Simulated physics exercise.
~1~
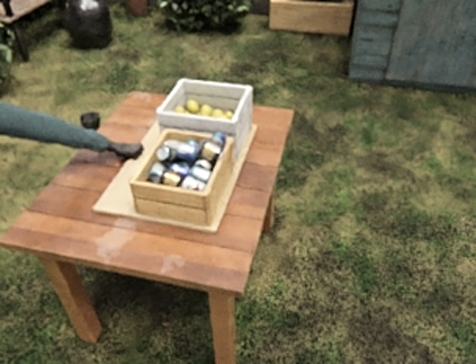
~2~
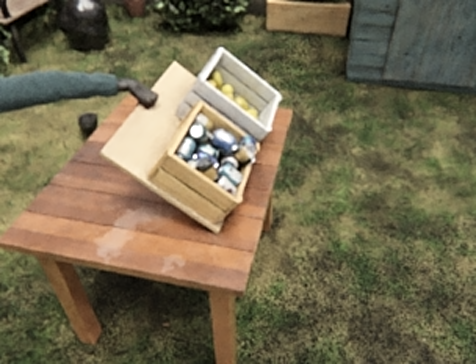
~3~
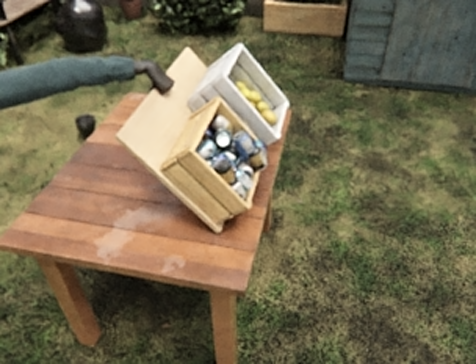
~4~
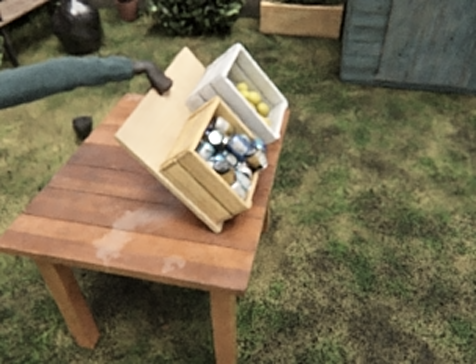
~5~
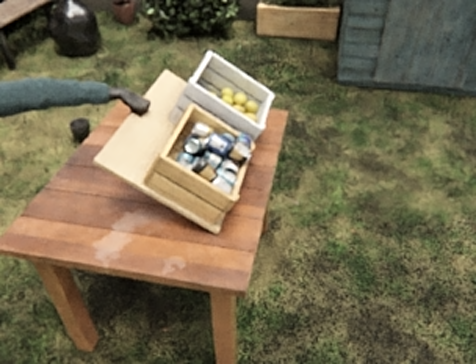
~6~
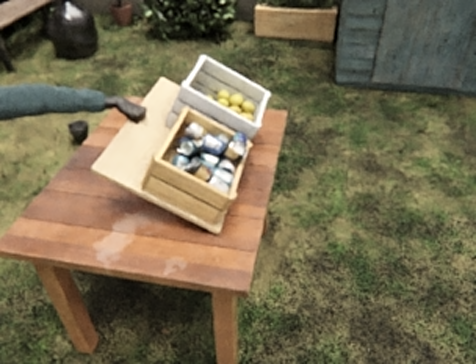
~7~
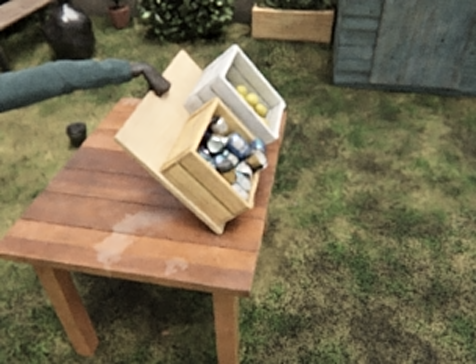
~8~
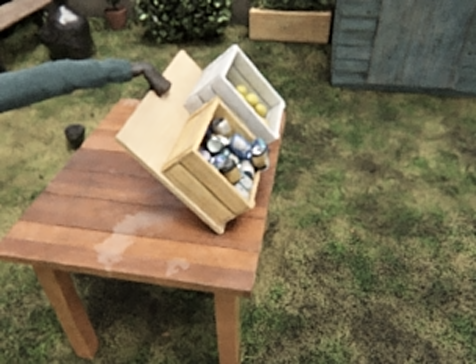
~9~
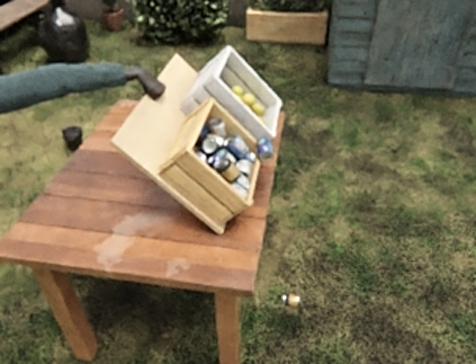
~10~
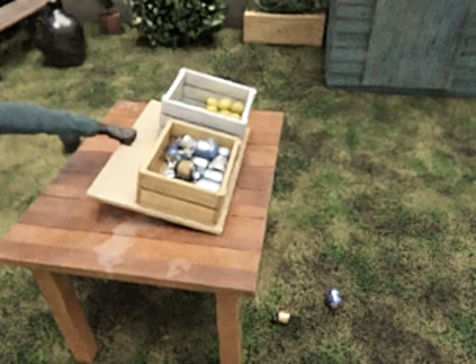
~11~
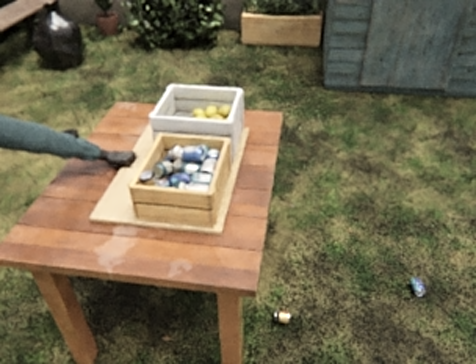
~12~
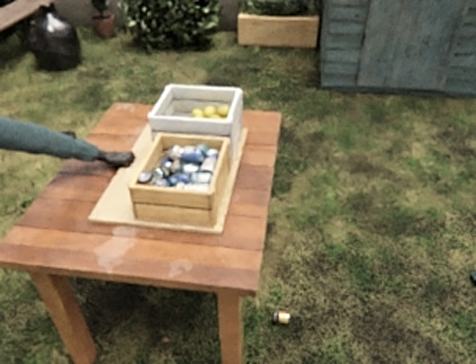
Arm tilting a board with crates of lemons and mini cans twice, two cans falling onto the grass before it lies flat.
